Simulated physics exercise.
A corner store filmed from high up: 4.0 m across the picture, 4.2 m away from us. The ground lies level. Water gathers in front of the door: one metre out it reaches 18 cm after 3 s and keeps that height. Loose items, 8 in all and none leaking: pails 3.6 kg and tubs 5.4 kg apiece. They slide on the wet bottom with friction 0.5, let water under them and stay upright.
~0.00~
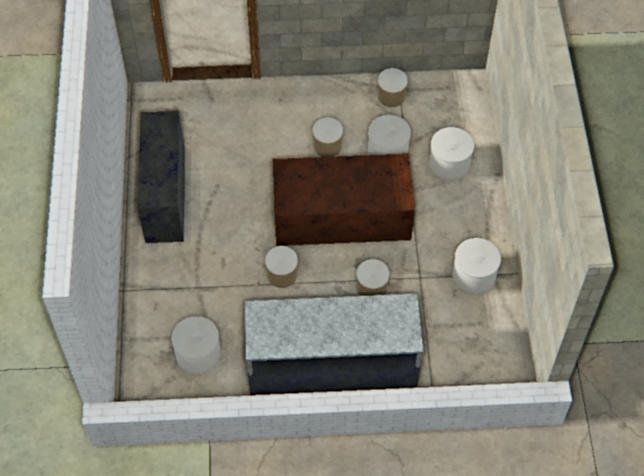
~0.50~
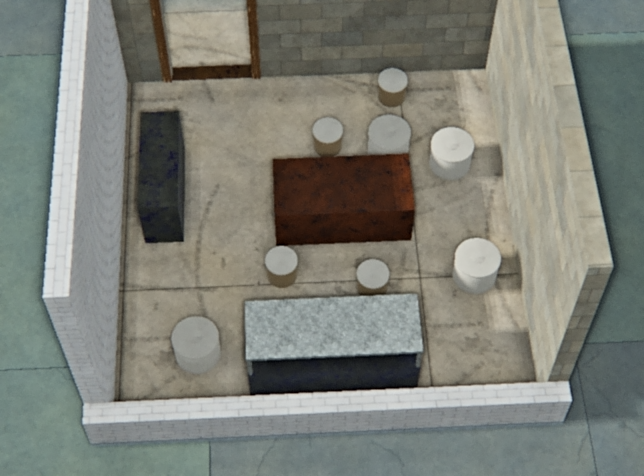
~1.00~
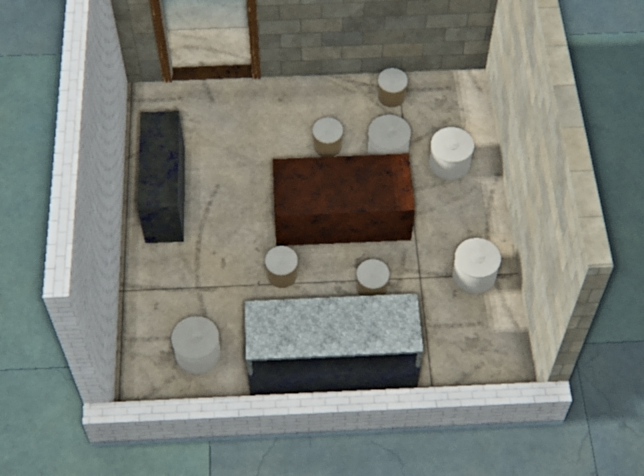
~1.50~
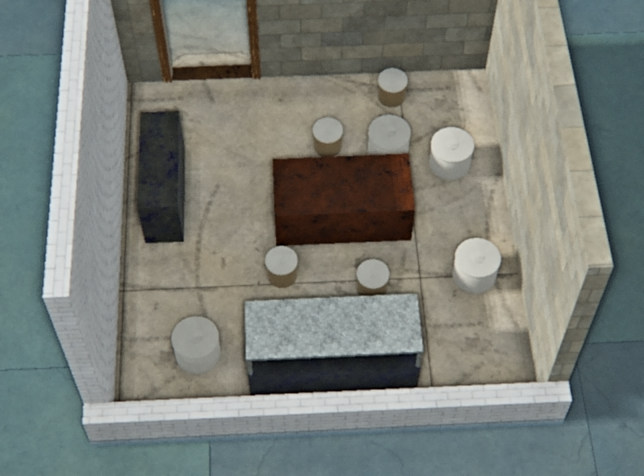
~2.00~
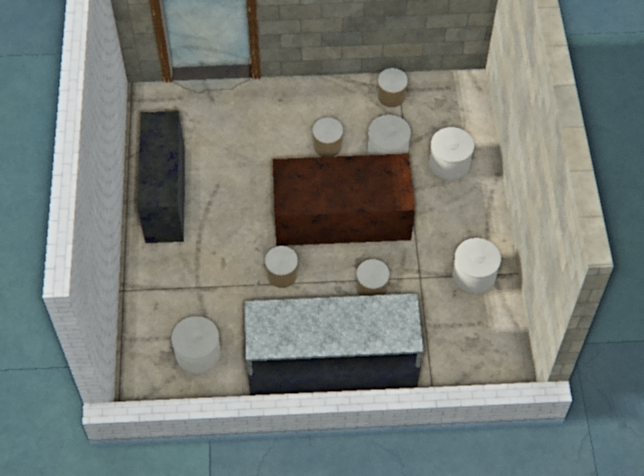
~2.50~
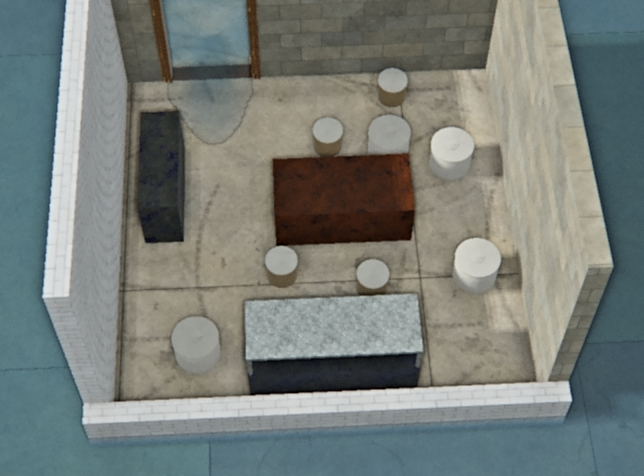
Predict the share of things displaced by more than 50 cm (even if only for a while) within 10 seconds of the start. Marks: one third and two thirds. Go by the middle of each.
That comes to less than a third.
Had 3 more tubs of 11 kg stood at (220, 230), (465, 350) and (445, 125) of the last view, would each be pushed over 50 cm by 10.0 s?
In that order: Past it, short of it, under.
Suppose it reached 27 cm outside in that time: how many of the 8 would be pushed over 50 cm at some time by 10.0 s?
In that case 8 of them.
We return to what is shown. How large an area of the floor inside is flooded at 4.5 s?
Roughly 5.5 m2.
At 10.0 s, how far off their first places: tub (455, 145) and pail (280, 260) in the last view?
In that order: 30 cm, 30 cm.
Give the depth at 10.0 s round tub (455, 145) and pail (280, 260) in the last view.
About 3 and 4 cm.
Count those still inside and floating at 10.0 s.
I count 4.
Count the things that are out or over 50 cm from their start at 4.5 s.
0 of them.
After 3.5 s 0 of 8 are over 50 cm from their spots; 0 afloat.
After 4.5 s 0 of 8 are over 50 cm from their spots; 0 afloat.
After 7.0 s 1 of 8 are over 50 cm from their spots; 1 afloat.
After 10.0 s 2 of 8 are over 50 cm from their spots, and 2 have been at some point; 4 afloat.
